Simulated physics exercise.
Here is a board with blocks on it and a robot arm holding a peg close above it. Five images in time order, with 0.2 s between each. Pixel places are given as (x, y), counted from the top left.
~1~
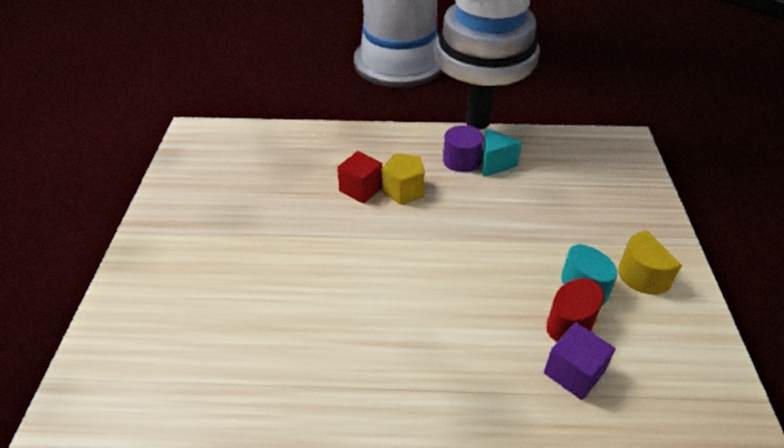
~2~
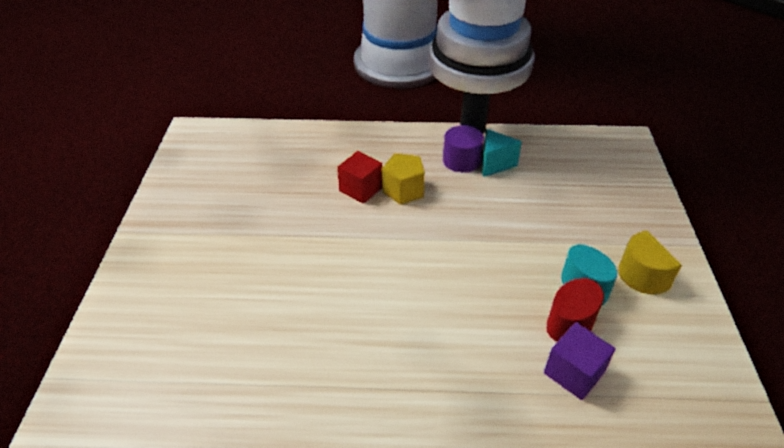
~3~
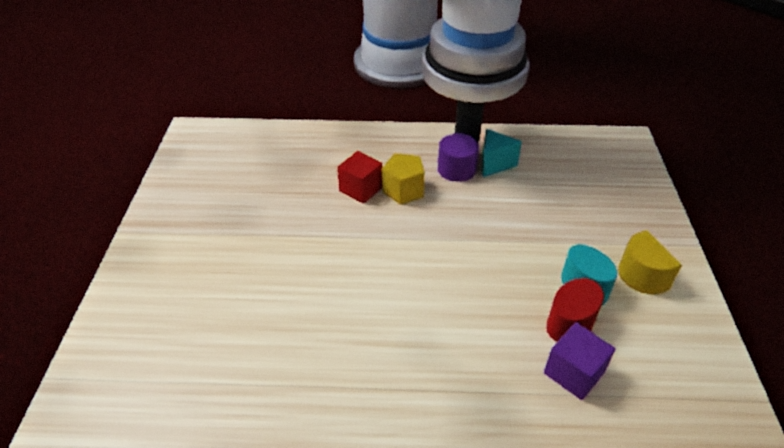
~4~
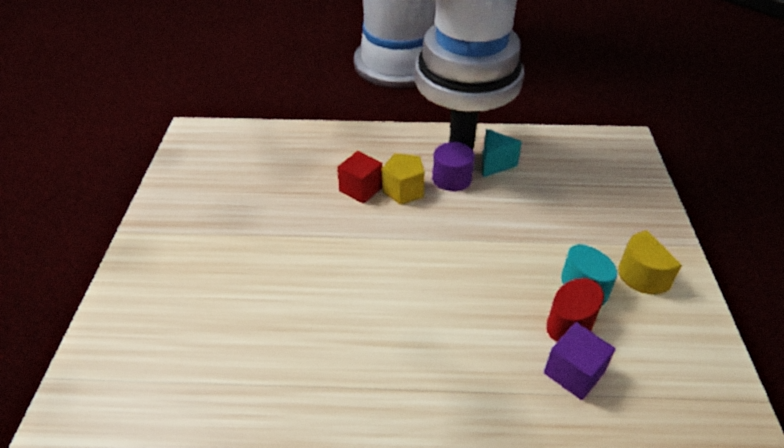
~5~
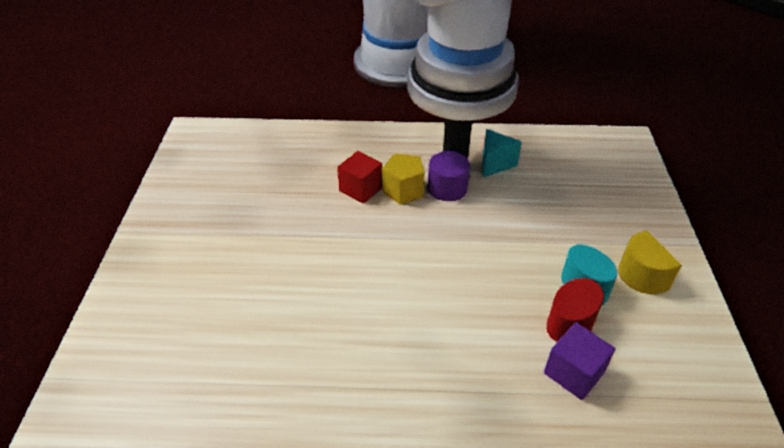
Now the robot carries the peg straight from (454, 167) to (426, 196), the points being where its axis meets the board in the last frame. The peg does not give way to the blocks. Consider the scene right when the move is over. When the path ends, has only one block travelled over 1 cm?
I expect not.
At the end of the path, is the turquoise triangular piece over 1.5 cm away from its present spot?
No - that is not the case.
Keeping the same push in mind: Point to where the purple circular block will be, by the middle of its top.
I'd place it at (438, 194), taking the centre of its top.
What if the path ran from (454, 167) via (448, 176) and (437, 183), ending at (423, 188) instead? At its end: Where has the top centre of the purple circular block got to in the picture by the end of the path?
So, by the moment the path ends, you'll find the top centre of the purple circular block at (436, 186).
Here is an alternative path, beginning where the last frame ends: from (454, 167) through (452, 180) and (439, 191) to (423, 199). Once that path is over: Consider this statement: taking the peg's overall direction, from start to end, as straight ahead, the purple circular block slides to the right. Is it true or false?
The statement is incorrect.
What follows on the original path. Halfway along, peg at (441, 169); purple circular block at (442, 179).
At the end, peg at (427, 183); red square at (356, 164); yellow pentagonal block at (394, 171), turned 15° clockwise; purple circular block at (438, 194); turquoise triangular piece not moved.
